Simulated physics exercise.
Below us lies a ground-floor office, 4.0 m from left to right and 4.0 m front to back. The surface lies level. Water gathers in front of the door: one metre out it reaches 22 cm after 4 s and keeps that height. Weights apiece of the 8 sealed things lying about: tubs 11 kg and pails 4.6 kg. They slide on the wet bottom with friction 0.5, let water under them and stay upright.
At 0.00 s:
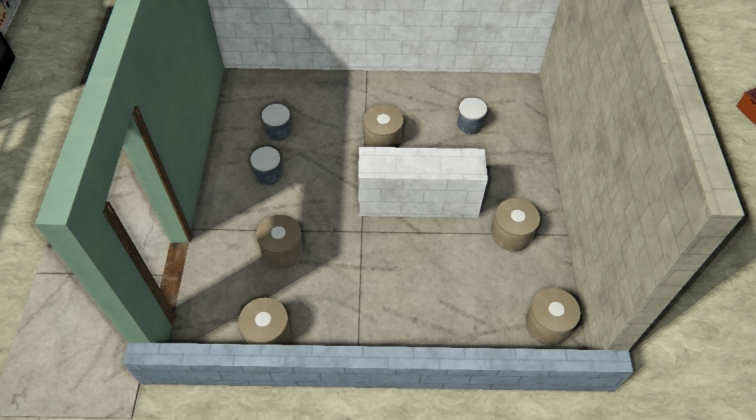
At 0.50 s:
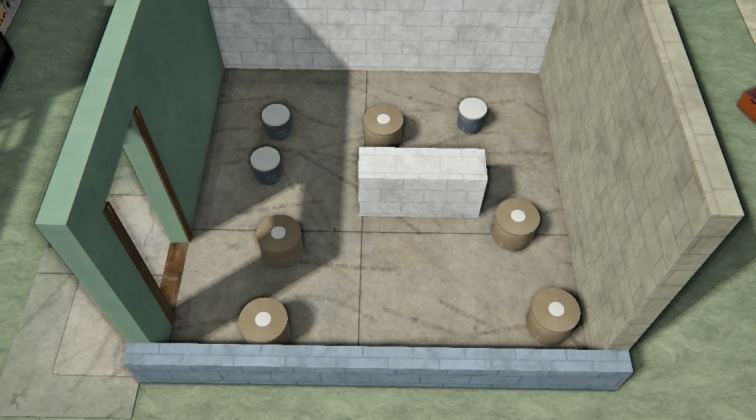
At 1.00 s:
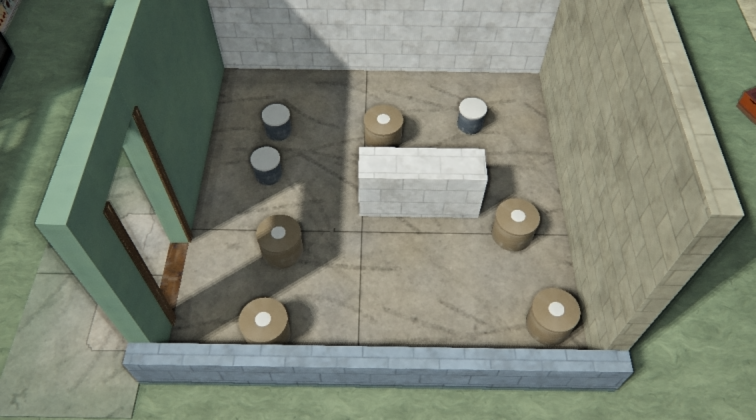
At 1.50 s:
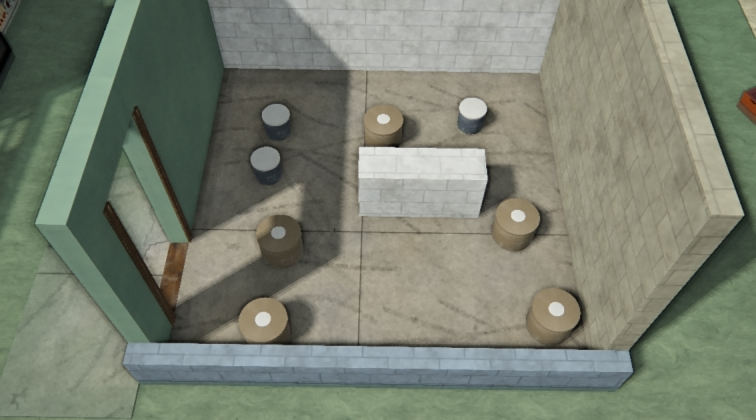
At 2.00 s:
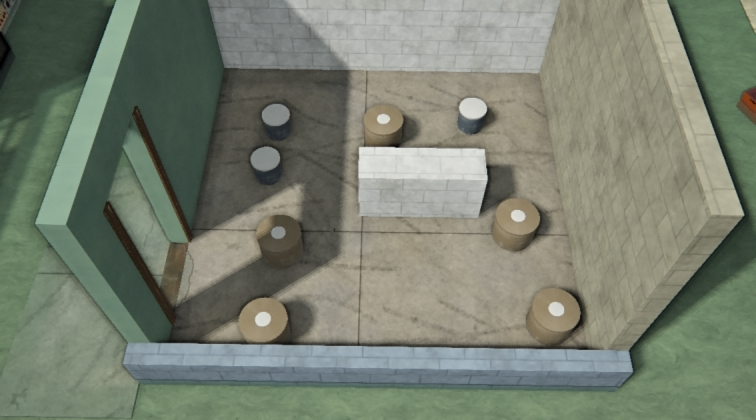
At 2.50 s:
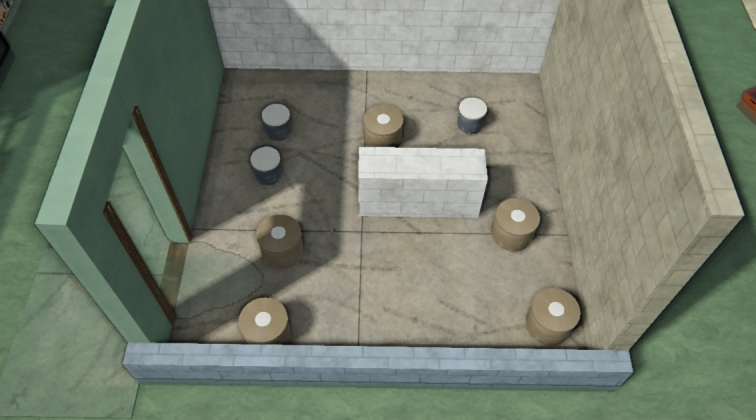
Greenish water spreads over the pale ground outside a roofless room seen from above, then creeps across the paving toward the doorway in the green wall at left. It covers the brown threshold and edges slightly onto the floor inside, while the tan tubs and grey pails stay still.
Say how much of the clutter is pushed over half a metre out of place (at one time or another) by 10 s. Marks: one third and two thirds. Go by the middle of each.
That comes to between one and two thirds.
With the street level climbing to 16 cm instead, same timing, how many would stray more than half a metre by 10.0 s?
In that case 1 of them.
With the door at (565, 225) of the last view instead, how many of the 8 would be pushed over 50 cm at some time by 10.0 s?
In that case 3 of them.
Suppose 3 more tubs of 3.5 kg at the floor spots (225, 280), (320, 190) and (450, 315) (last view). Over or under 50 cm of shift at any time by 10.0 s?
In turn: Past it, more, more.
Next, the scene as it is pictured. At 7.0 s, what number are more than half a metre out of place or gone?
By then 2.
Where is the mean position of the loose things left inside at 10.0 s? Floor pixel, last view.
Near (430, 179).
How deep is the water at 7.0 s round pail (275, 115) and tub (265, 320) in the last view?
Roughly 0 and 8 cm.
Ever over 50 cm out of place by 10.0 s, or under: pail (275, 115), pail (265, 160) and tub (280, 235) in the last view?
In that order: Less, under, past it.
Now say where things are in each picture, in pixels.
A tub at (384, 119), on the bottom; a tub at (279, 233), on the bottom; water covers 0.0 m2; 0 of 8 have shifted, in the first frame.
A tub at (384, 119), on the bottom; a tub at (279, 233), on the bottom; water covers 0.0 m2; 0 of 8 have shifted, in the second frame.
A tub at (384, 119) rests on the ground; a tub at (279, 233), on the bottom; water covers 0.0 m2; 0 of 8 have shifted, in the third frame.
A tub at (384, 119) rests on the ground; a tub at (279, 233) rests on the ground; 0.0 m2 under water; 0 of 8 have shifted, in the fourth frame.
A tub at (384, 119), on the bottom; a tub at (279, 233), on the bottom; water covers 0.0 m2; 0 of 8 have shifted, in the fifth frame.
A tub at (384, 119), on the bottom; a tub at (279, 233) rests on the ground; water covers 0.5 m2; 0 of 8 have shifted, in the sixth frame.
After 3.5 s 0 of 8 are over 50 cm from their spots; 0 afloat.
After 4.5 s 0 of 8 are over 50 cm from their spots; 0 afloat.
After 7.0 s 2 of 8 are over 50 cm from their spots; 2 afloat.
After 10.0 s 4 of 8 are over 50 cm from their spots, and 4 have been at some point; 4 afloat.
